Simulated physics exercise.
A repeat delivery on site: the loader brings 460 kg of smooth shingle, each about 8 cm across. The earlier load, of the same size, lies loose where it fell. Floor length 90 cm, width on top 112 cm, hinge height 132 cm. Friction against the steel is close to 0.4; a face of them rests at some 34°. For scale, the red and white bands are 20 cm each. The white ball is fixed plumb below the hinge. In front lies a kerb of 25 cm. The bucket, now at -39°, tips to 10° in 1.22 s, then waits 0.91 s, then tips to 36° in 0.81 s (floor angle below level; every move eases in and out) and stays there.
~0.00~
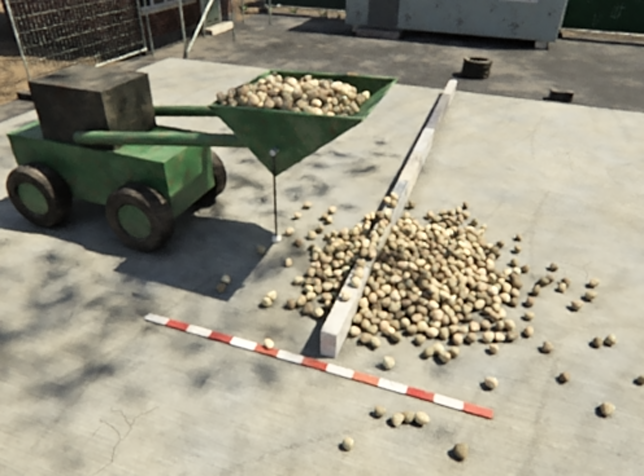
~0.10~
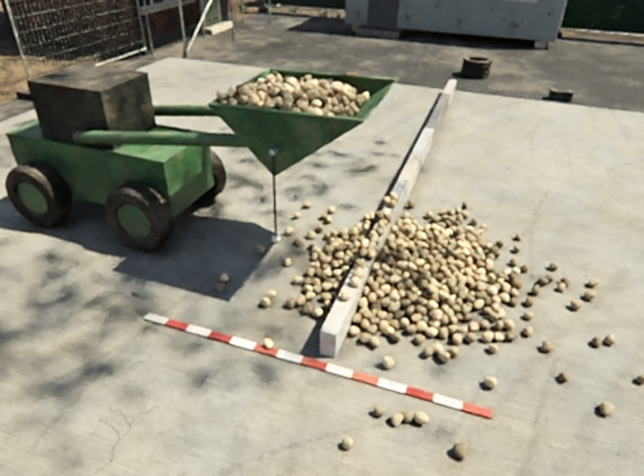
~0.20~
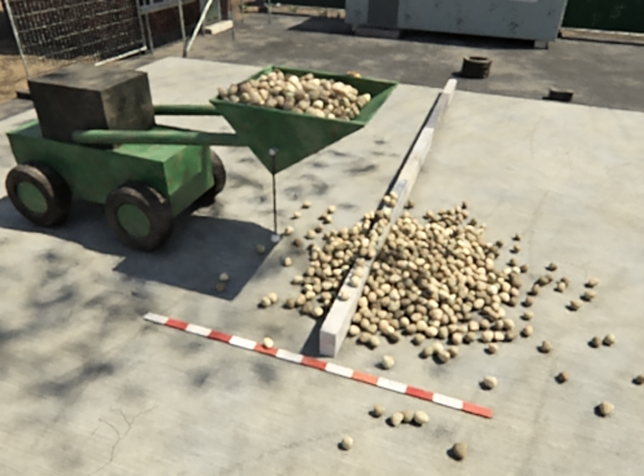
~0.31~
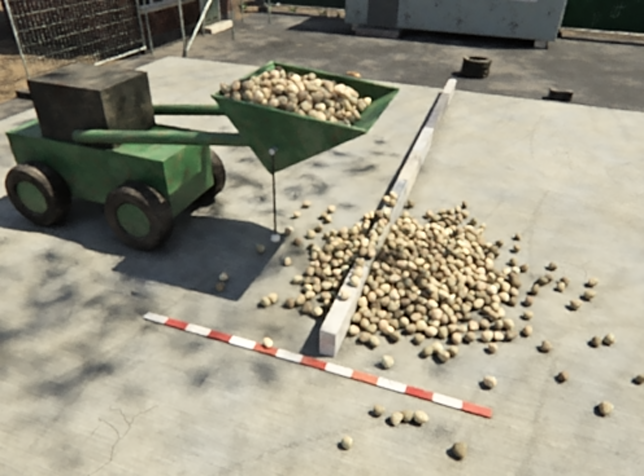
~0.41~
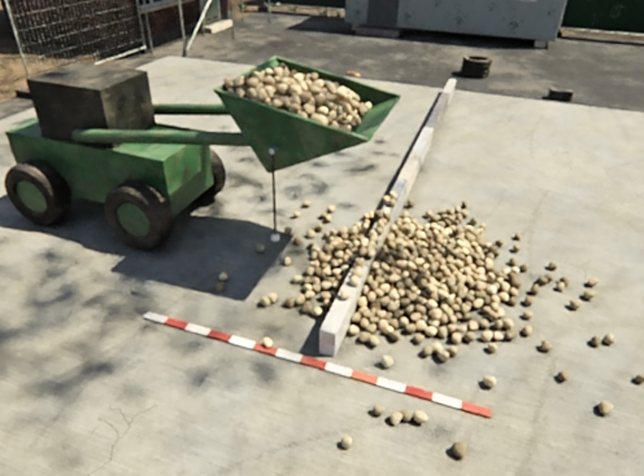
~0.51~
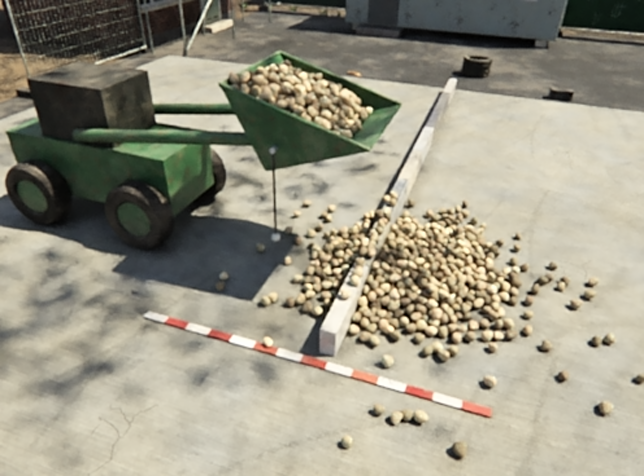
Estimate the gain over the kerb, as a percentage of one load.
Close to 88 parts in a hundred.
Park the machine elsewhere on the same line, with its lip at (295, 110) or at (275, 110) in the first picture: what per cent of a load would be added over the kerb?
Near 5 per cent from the first place, 0 from the second.
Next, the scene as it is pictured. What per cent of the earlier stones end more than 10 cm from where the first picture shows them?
Roughly 10 per cent of them.
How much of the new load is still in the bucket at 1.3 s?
About 95 per cent.
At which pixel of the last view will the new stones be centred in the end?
Their middle is at about (408, 258).
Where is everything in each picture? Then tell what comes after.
The first picture shows lip at (363, 120), floor tilted -39°, highest stones at (302, 85). The earlier load is highest near (379, 227), 30 cm above ground level, 21 % on this side of the kerb, 79 % over the kerb.
In the second picture, the bucket is at -38°, its lip at (363, 121); the top of the load is at (294, 83); the stones move at 0.1 m/s on average.
In the third picture, the bucket is at -35°, its lip at (364, 126); the top of the load is at (281, 81); the stones move at 0.2 m/s on average.
The fourth picture shows lip at (366, 132), floor tilted -31°, highest stones at (273, 77); the stones move at 0.2 m/s on average.
In the fifth picture, the bucket is at -26°, its lip at (368, 141); the top of the load is at (274, 74); the stones move at 0.2 m/s on average.
In the sixth picture, the bucket is at -20°, its lip at (369, 150); the top of the load is at (277, 70); the stones move at 0.2 m/s on average.
After 0.9 s the floor is at 3°; in per cent of one load, 100 in the bucket, 21 on this side of the kerb, 79 over the kerb; the foremost stones are at (610, 334).
After 1.3 s the floor is at 10°; in per cent of one load, 97 in the bucket, 23 on this side of the kerb, 80 over the kerb; the foremost stones are at (610, 334).
After 3.4 s the floor is at 36°; in per cent of one load, 1 in the bucket, 39 on this side of the kerb, 160 over the kerb; the foremost stones are at (610, 334).
After 6.1 s the floor is at 36°; in per cent of one load, 0 in the bucket, 33 on this side of the kerb, 167 over the kerb; the foremost stones are at (610, 334). Net gain over the kerb, 88.
